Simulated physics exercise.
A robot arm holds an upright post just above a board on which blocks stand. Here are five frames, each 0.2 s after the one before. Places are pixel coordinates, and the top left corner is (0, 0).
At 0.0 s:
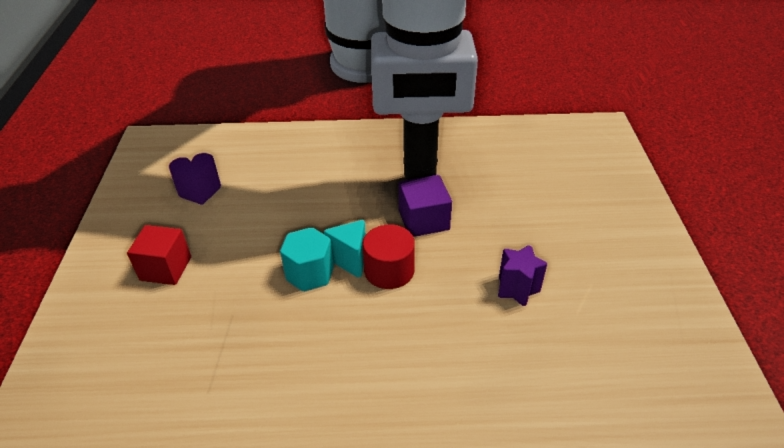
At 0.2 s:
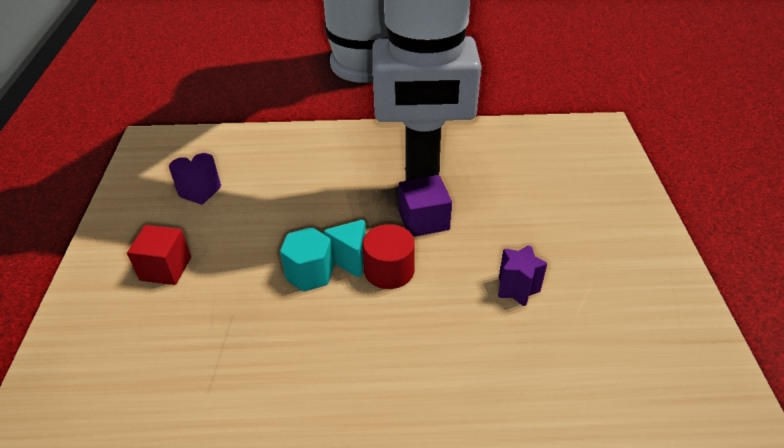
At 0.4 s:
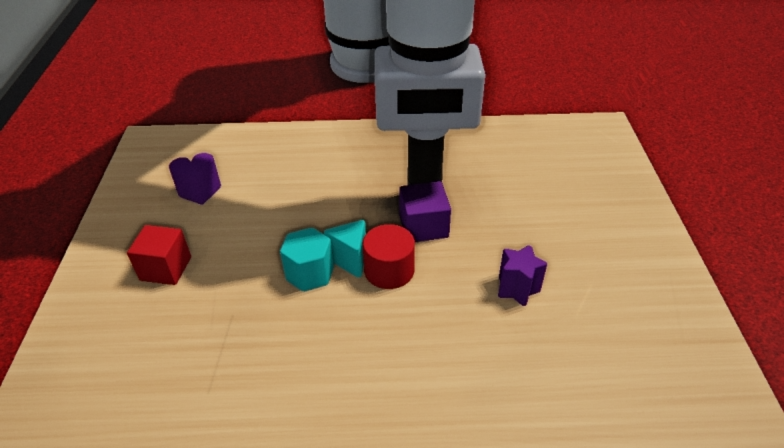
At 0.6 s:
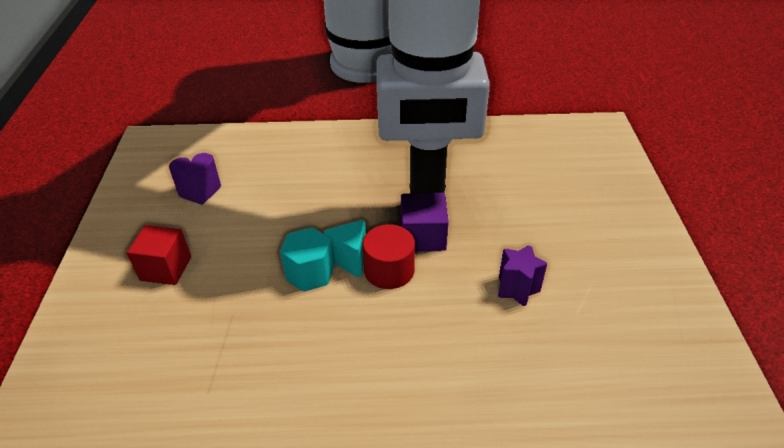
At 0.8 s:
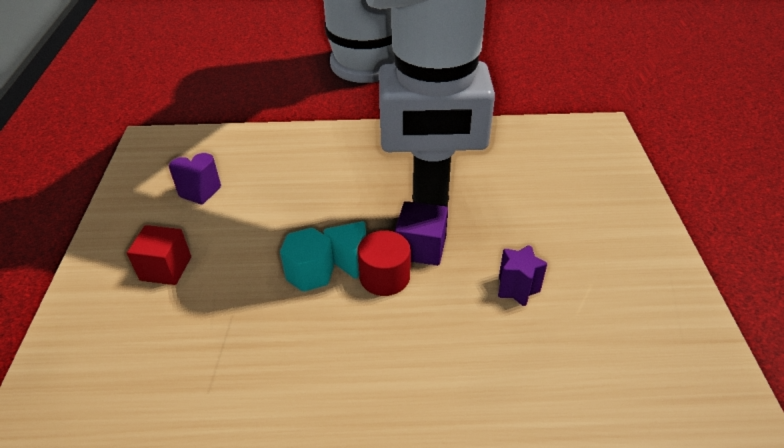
Robot arm pushing a purple cube slowly forward across a wooden board until it nudges a red cylinder beside teal blocks.
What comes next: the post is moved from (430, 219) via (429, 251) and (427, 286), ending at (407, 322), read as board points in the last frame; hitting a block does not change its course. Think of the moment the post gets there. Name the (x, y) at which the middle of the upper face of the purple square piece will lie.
It will likely be found at (358, 315).
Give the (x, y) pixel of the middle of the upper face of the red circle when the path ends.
My prediction: (304, 300).
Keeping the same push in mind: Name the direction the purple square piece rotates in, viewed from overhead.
It swings round clockwise.
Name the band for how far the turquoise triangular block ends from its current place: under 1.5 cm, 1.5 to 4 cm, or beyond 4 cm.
The answer will be the short band, under 1.5 cm.
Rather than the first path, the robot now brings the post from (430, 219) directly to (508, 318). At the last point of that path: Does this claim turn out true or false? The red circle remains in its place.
The claim does not hold.
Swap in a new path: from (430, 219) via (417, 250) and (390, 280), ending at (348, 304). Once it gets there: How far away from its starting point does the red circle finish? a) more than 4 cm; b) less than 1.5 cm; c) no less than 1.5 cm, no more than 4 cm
Option a.
The first path, step by step. One third of the way, post at (430, 243); red circle at (361, 271); purple square piece at (406, 250), turned 35° clockwise.
Two thirds of the way, post at (427, 278); red circle at (335, 289); purple square piece at (390, 283), turned 60° clockwise.
At the end, post at (407, 314); turquoise triangular block still; red circle at (304, 300); purple square piece at (358, 315), turned 80° clockwise.
